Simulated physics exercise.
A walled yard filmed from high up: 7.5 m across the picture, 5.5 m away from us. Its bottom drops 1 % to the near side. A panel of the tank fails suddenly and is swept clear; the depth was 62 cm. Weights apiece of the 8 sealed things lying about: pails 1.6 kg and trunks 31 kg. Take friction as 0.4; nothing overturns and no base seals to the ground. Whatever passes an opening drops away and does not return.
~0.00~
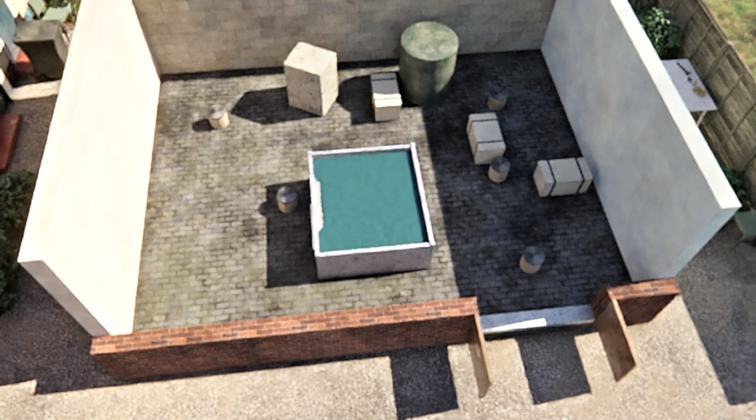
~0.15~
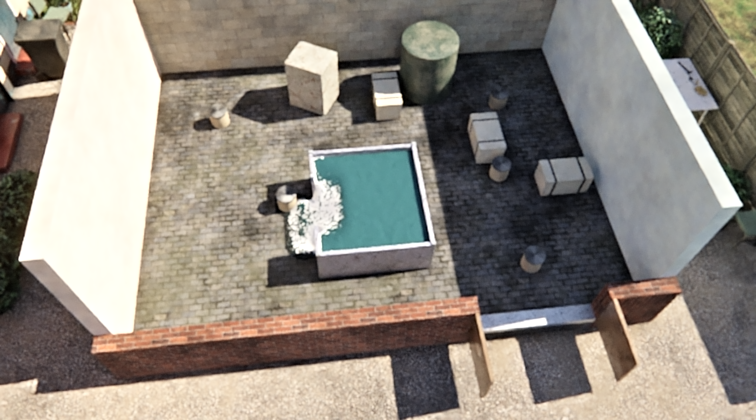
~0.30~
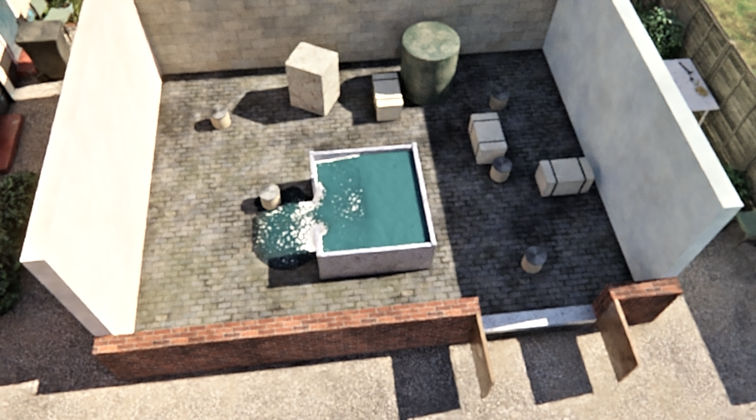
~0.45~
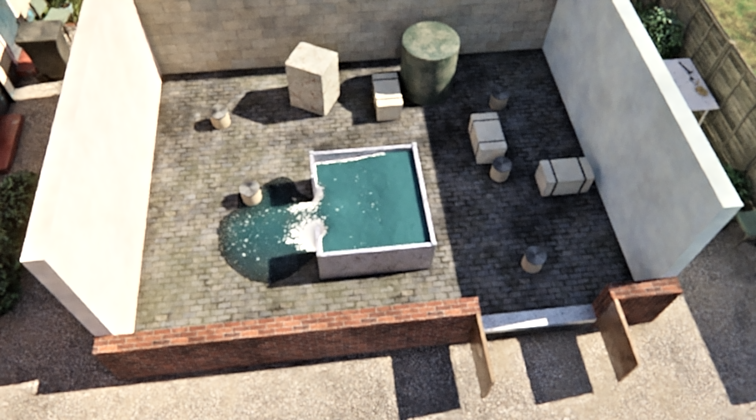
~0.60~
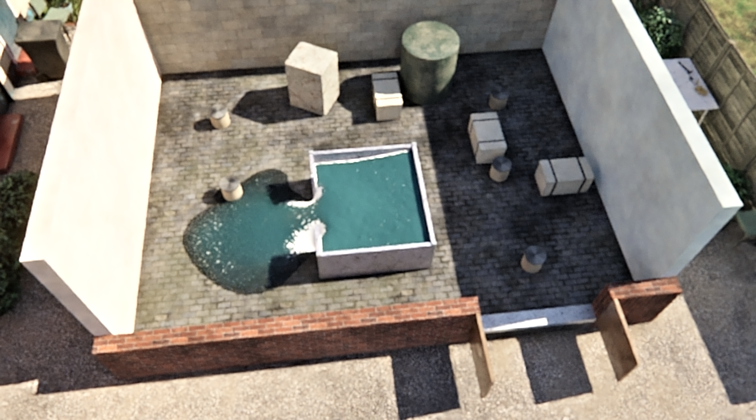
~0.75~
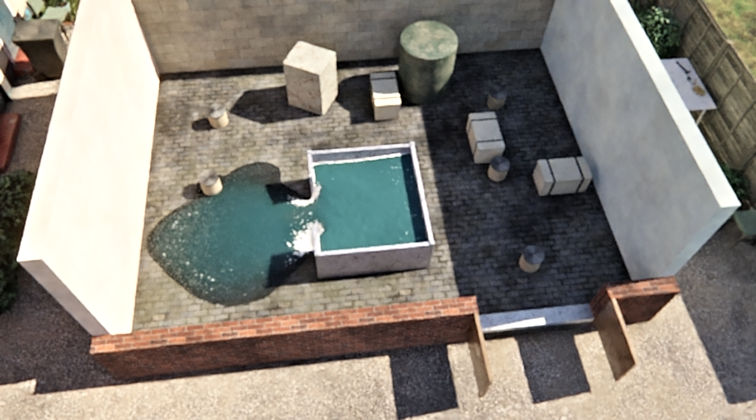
A walled yard paved in dark brick, with pale side walls and a low red-brick wall at the near edge, is seen from high above by a nearly still camera. A square tank of blue-green water stands in the middle, with pale trunks, small pails, a whitish block and a green drum around it. The tank's left side gives way, white water bursts out and spreads leftward in a widening pool, and the nearest pail slides left.
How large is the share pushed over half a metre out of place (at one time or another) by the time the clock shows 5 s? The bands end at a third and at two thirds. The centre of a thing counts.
It is less than a third.
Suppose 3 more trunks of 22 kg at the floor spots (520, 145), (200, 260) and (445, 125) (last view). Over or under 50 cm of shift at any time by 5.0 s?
In that order: Under, past it, less.
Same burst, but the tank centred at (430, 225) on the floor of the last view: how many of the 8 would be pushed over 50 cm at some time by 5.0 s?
In that case 2 of them.
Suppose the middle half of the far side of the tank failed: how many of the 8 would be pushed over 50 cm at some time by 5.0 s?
Then 3.
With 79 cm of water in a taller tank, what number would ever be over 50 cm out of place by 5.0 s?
In that case 3 of them.
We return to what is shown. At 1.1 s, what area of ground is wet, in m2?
Roughly 10.0 m2.
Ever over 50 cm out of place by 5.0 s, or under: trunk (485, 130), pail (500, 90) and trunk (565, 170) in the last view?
In turn: Under, under, under.
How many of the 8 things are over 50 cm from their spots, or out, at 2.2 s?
1 of them.
After 1.1 s 1 of 8 are over 50 cm from their spots; 0 afloat.
After 2.2 s 1 of 8 are over 50 cm from their spots; 1 afloat.
After 3.5 s 2 of 8 are over 50 cm from their spots; 2 afloat.
After 5.0 s 2 of 8 are over 50 cm from their spots, and 2 have been at some point; 2 afloat.
